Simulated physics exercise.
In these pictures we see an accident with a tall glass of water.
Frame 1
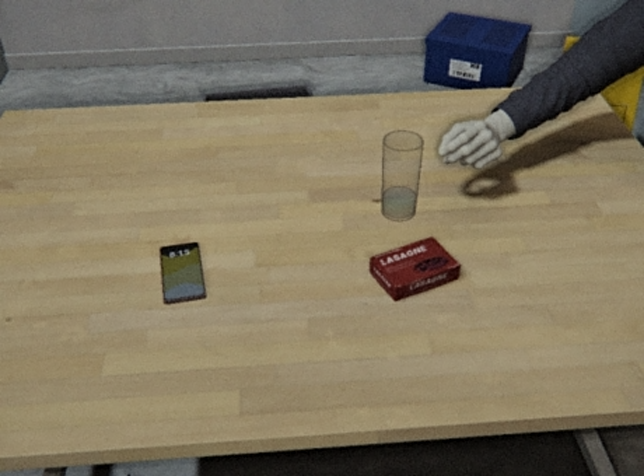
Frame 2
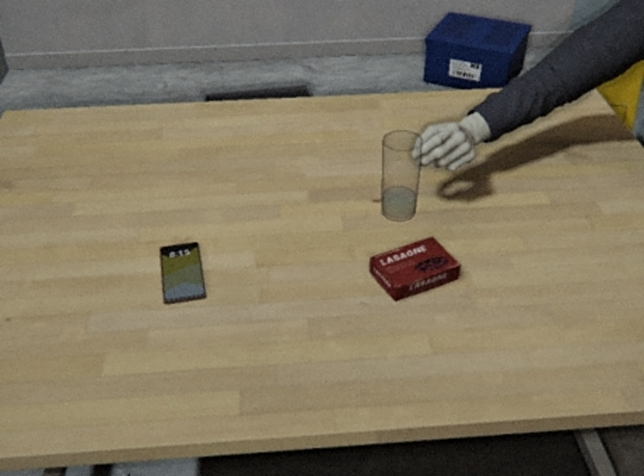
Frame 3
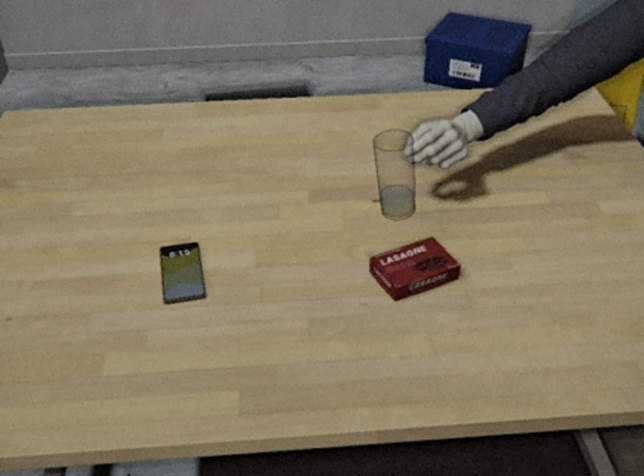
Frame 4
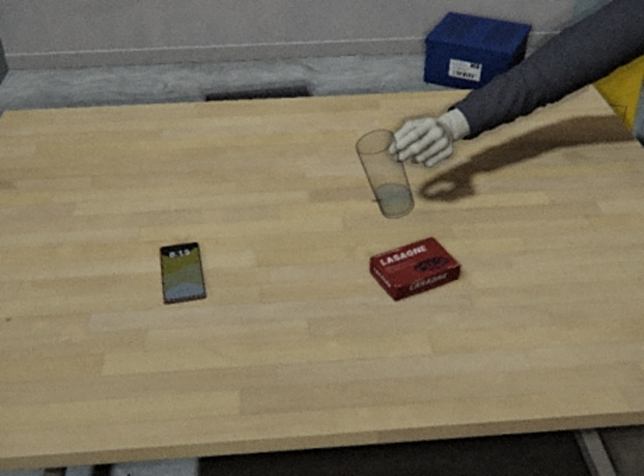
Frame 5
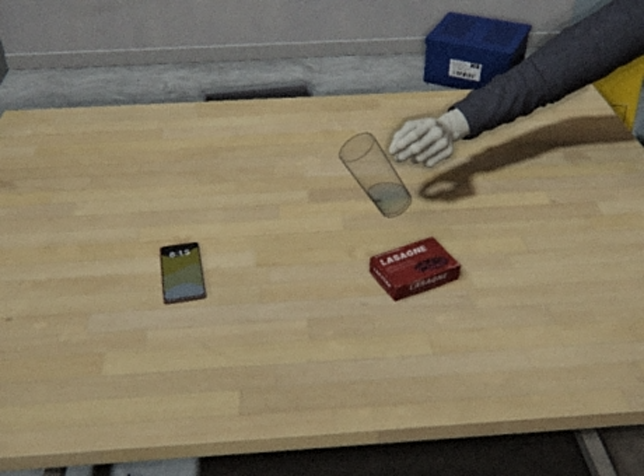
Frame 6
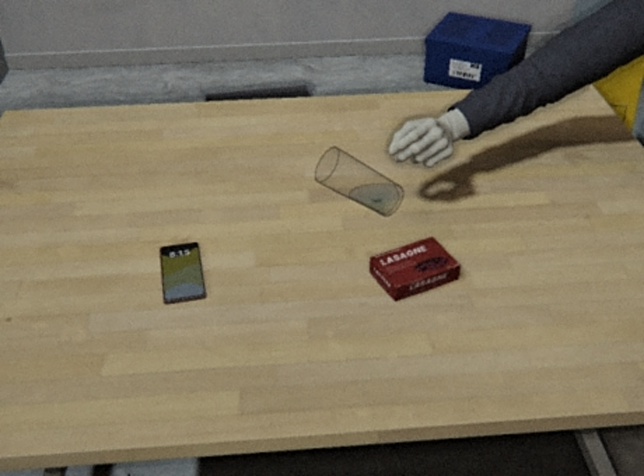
In the video, a hand reaches in from the right and pushes the upper part of a tall glass of water, which tilts leftward beside a red packet and a phone on a wooden table, leaning further after leaving the hand.
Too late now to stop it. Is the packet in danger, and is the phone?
Check the packet: It is left dry. Check the phone: It is left wet.
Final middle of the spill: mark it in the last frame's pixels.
The centre comes to rest around (189, 233).
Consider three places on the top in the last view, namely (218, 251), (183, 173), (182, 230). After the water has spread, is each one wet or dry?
Going in the order asked, the first spot is inside the spill, the second is outside the spill and the third is inside the spill.
Shortly, the puddle covers about as much as a plate; the packet is still dry; the phone is soaking at its edge.
At the finish, the puddle covers about as much as a plate; the packet is still dry; the phone is soaking at its edge.
